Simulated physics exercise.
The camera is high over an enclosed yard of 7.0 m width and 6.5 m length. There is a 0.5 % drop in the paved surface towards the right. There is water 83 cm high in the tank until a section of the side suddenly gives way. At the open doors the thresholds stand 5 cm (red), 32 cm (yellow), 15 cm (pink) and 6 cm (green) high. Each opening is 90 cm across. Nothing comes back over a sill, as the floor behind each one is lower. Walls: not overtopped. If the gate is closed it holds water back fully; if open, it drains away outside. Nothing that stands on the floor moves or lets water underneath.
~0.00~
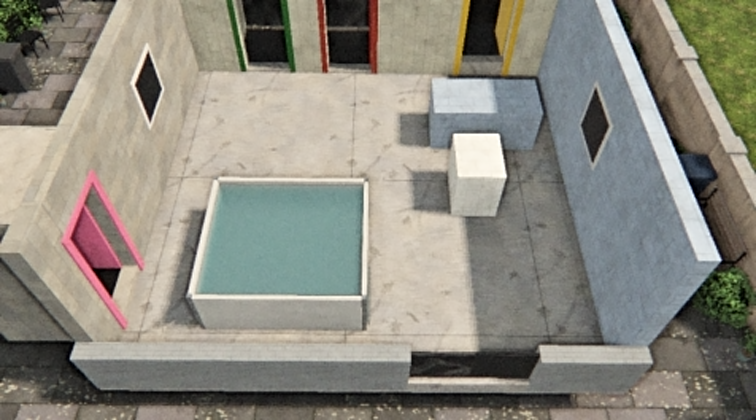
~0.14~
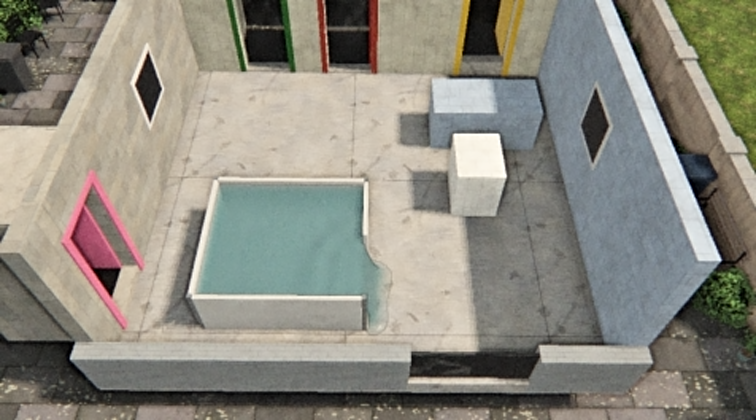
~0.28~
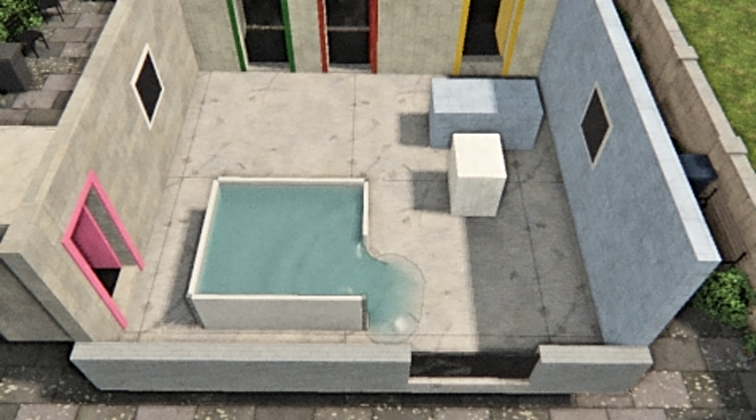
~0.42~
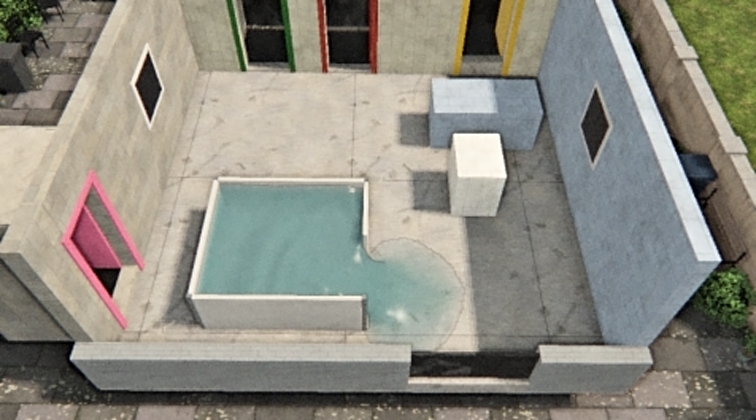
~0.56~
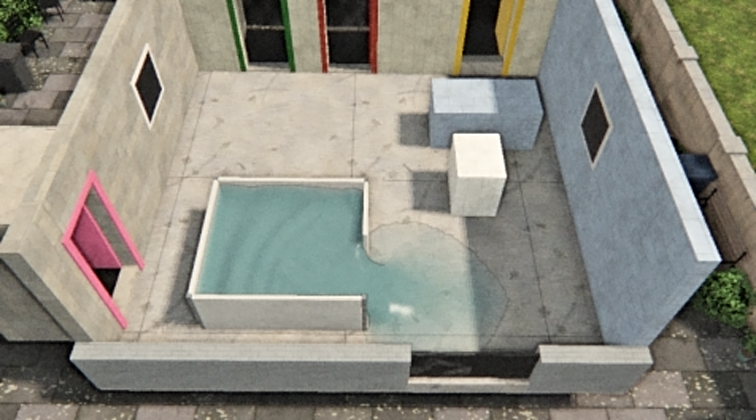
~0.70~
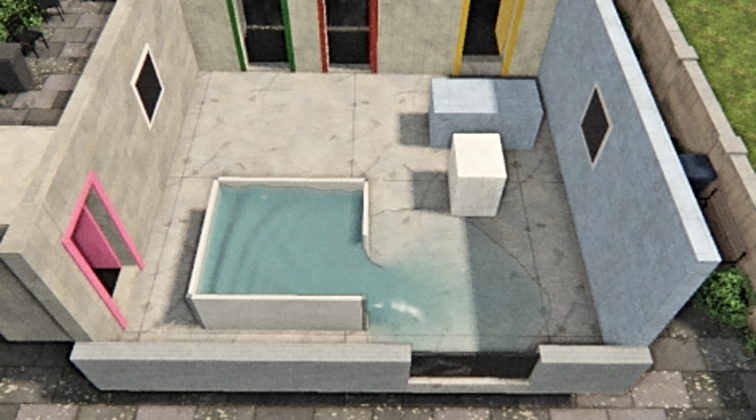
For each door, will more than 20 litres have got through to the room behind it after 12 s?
In order: At the red door the amount will not overshoot the limit. At the yellow door the amount will not overshoot the limit. At the pink door the amount will not overshoot the limit. At the green door the amount will overshoot the limit.
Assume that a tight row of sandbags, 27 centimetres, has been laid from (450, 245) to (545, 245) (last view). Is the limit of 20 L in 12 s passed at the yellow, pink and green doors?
Then the yellow door is fine, the pink door is fine, and the green door is too much.
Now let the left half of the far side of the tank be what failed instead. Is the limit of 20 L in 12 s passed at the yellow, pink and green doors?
Then: Yellow short of it, pink short of it, green beyond it.
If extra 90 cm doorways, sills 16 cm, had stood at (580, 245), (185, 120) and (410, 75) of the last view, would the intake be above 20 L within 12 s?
More, less, less.
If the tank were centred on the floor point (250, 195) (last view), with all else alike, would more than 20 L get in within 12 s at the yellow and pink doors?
Yellow: Within limit; pink: Within limit.
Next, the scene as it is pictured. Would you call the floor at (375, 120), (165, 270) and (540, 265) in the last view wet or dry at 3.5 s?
Untouched, untouched, soaked.
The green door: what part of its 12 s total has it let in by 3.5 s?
About 0 per cent.
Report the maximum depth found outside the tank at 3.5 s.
Roughly 48 cm.
After 1.4 s water covers 25 % of the floor and is deepest (58 cm) near (610, 368); red door not reached, yellow door not reached, pink door not reached, green door not reached.
After 2.2 s water covers 30 % of the floor and is deepest (55 cm) near (604, 345); red door not reached, yellow door not reached, pink door not reached, green door not reached.
After 3.5 s water covers 35 % of the floor and is deepest (48 cm) near (508, 155); red door not reached, yellow door 6 cm at the sill, 0 L in, pink door not reached, green door not reached.
After 7.0 s water covers 95 % of the floor and is deepest (26 cm) near (537, 80); red door 3 cm at the sill, 0 L in, yellow door 14 cm at the sill, 0 L in, pink door 2 cm at the sill, 0 L in, green door 3 cm at the sill, 0 L in.
After 12.0 s water covers 100 % of the floor and is deepest (14 cm) near (537, 80); red door 6 cm at the sill, 0 L in, yellow door 8 cm at the sill, 0 L in, pink door 13 cm at the sill, 0 L in, green door 11 cm at the sill, 41 L in.
